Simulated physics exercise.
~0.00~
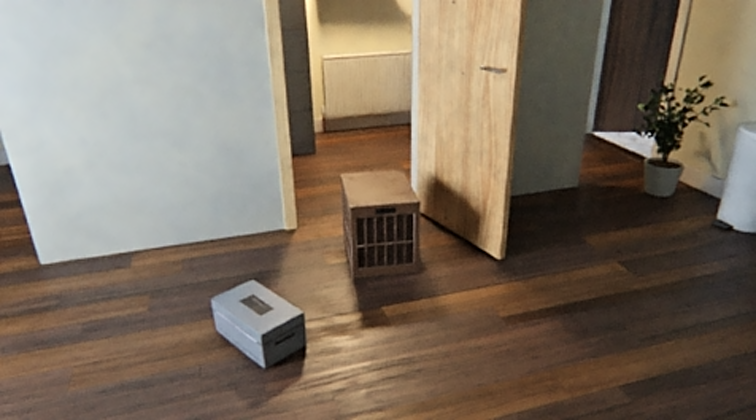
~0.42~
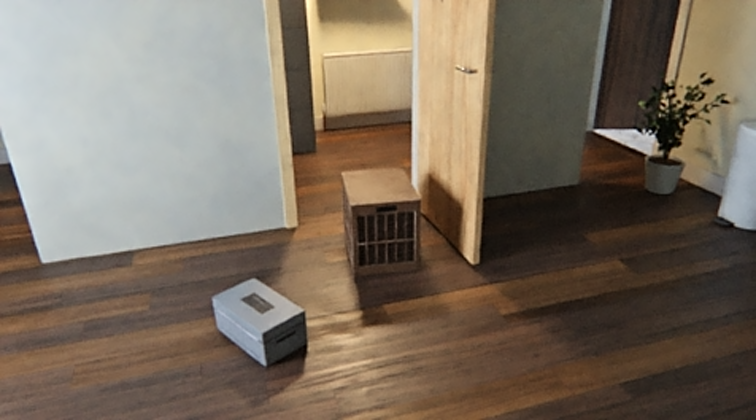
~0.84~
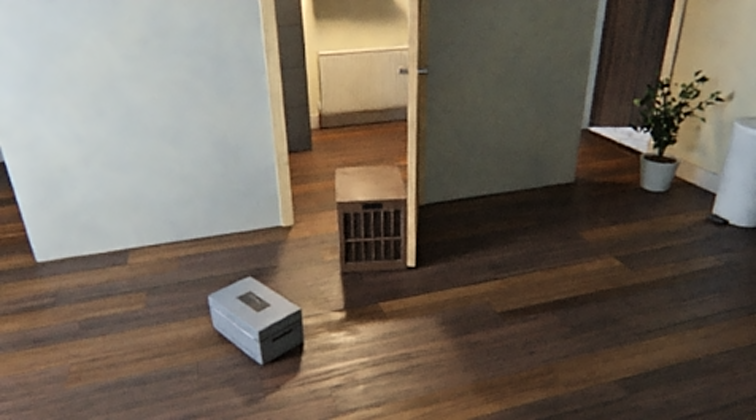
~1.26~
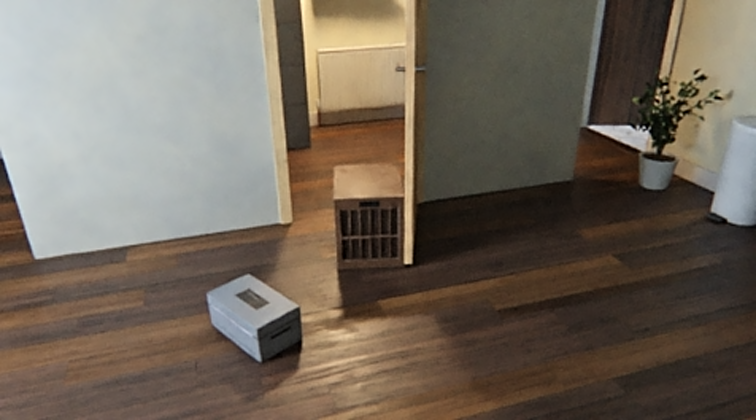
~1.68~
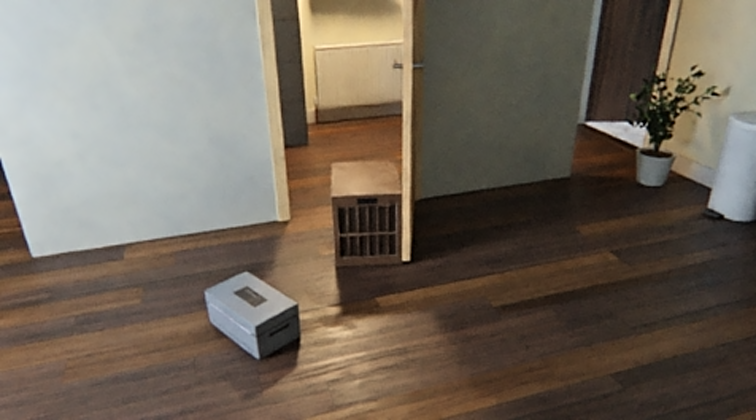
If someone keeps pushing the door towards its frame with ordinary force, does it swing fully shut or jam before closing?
It jams before closing. The brown crate stands in the doorway against the door, and an ordinary push does not get the door shut.
